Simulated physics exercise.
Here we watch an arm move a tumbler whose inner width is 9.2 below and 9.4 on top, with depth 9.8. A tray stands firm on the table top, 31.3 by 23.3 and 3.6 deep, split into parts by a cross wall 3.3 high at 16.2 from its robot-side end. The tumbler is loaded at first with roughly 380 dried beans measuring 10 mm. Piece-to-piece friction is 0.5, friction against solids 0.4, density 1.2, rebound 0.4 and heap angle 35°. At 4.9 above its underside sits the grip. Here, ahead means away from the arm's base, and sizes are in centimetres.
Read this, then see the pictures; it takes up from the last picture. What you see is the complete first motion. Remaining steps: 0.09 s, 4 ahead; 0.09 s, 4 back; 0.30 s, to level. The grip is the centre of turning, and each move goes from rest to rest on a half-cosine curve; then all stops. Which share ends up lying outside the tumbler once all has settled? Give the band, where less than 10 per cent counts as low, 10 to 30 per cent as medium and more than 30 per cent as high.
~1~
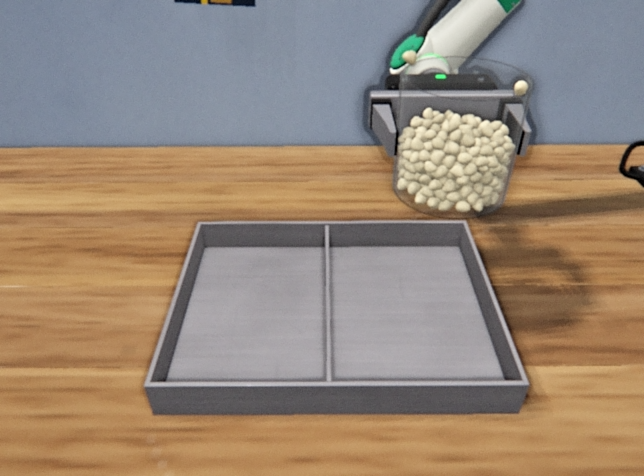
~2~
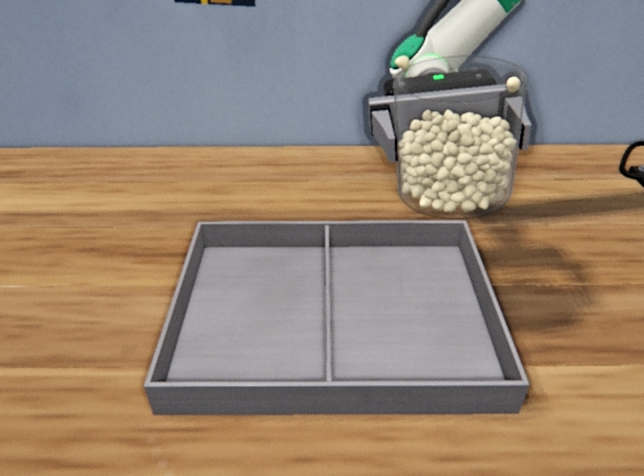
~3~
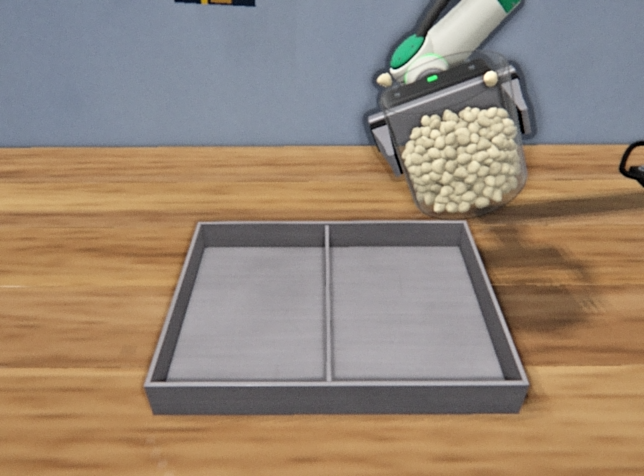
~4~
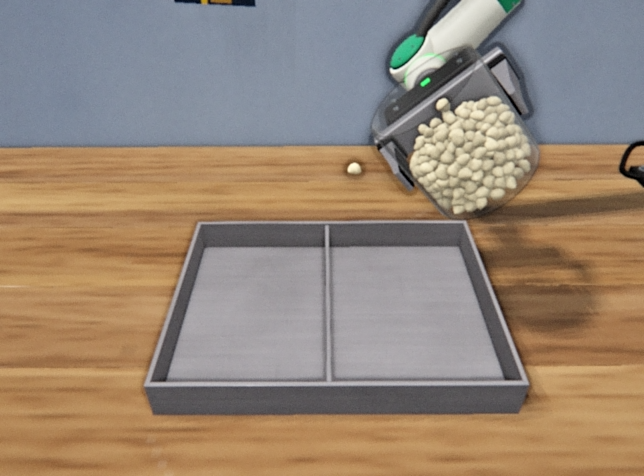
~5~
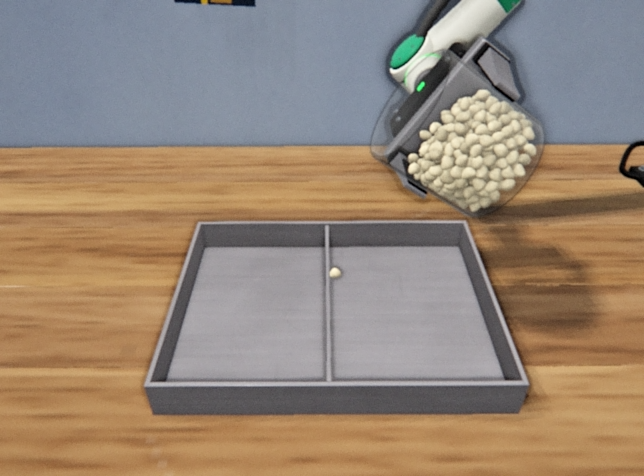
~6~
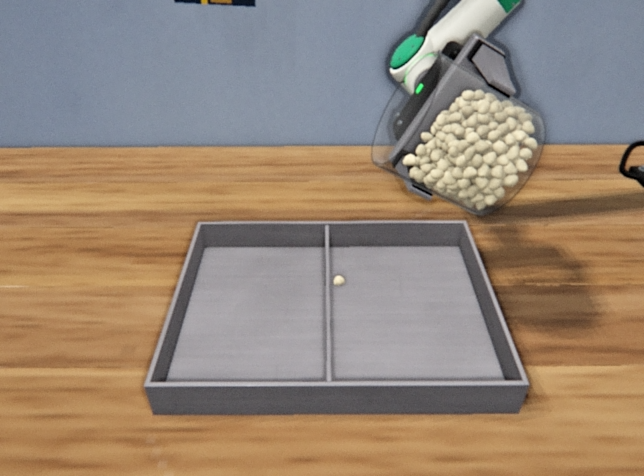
Medium.
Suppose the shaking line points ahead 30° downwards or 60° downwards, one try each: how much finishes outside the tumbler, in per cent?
Result: Approx. 10 % and 5 %, one try each.
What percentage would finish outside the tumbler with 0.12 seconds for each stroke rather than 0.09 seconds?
It would come to around 10 %.
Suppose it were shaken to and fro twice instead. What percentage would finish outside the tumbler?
25 %.
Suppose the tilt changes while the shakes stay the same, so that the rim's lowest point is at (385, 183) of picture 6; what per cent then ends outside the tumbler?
Result: Approximately 60 %.
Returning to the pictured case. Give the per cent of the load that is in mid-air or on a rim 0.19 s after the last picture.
Logged share: Close to 9 per cent.
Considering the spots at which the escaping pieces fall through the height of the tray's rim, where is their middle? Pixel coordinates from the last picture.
Estimated centre around (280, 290) in pixels.
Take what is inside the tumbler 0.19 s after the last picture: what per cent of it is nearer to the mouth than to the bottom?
Share in the mouth half: About 45 %.
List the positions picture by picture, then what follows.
In the first picture, tumbler middle at (456, 138), level; upper third of the load around (455, 140), from x 400 to 520, top at y 55; 375 in the tumbler.
In the second picture, tumbler middle at (456, 138), tilted 6° forward; upper third of the load around (460, 140), from x 405 to 515, top at y 60.
In the third picture, tumbler middle at (456, 138), tilted 21° forward; upper third of the load around (472, 137), from x 385 to 515, top at y 80.
In the fourth picture, tumbler middle at (456, 138), tilted 40° forward; upper third of the load around (482, 132), from x 355 to 525, top at y 100; 374 in the tumbler, 1 in flight or on a rim.
In the fifth picture, tumbler middle at (456, 138), tilted 55° forward; upper third of the load around (487, 126), from x 335 to 530, top at y 95; 374 in the tumbler, 1 in the robot-side part.
In the sixth picture, tumbler middle at (456, 138), tilted 61° forward; upper third of the load around (487, 123), from x 340 to 530, top at y 95; 374 in the tumbler, 1 in the robot-side part.
Then, 0.19 s after the last picture, tilted 61° forward, highest piece 24 above the table; 340 in the tumbler, 1 in the robot-side part, 34 in flight or on a rim.
Then, 0.38 s after the last picture, tilted 14° forward, highest piece 25 above the table; 309 in the tumbler, 56 in the far-side part, 6 in the robot-side part, 4 in flight or on a rim.
Then, 0.68 s after the last picture, level, highest piece 23 above the table; 309 in the tumbler, 57 in the far-side part, 7 in the robot-side part, 2 on the table or floor.
Then, 1.73 s after the last picture, level, highest piece 23 above the table; 309 in the tumbler, 57 in the far-side part, 7 in the robot-side part, 2 on the table or floor.
Final count, 309 in the tumbler, 57 in the far-side part, 7 in the robot-side part, 2 on the table or floor. That is 18 % outside the tumbler.
